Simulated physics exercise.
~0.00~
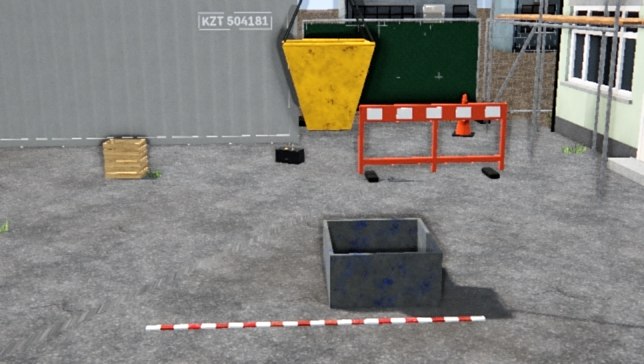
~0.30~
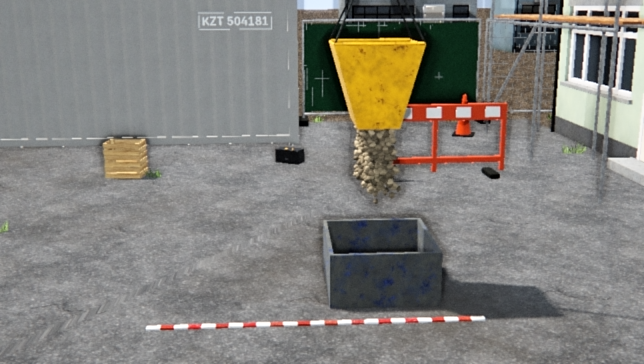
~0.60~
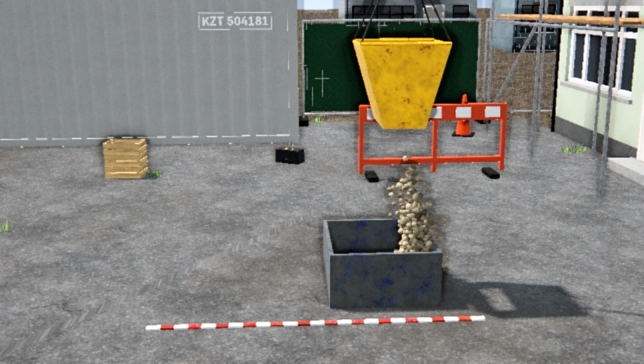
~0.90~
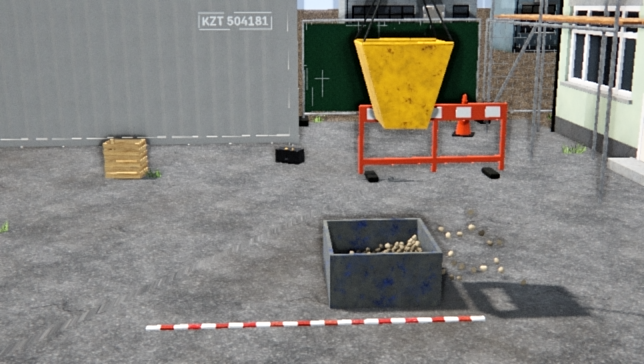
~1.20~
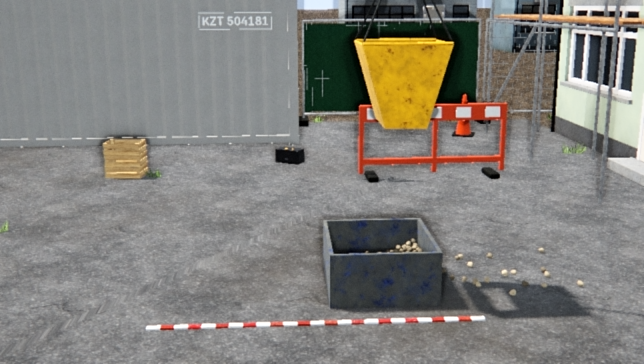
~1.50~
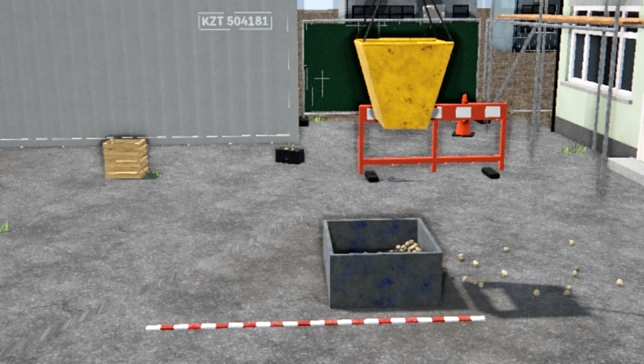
Yellow skip moving right above a building yard, dropping stones into a dark open bin, with a few scattering to its right.
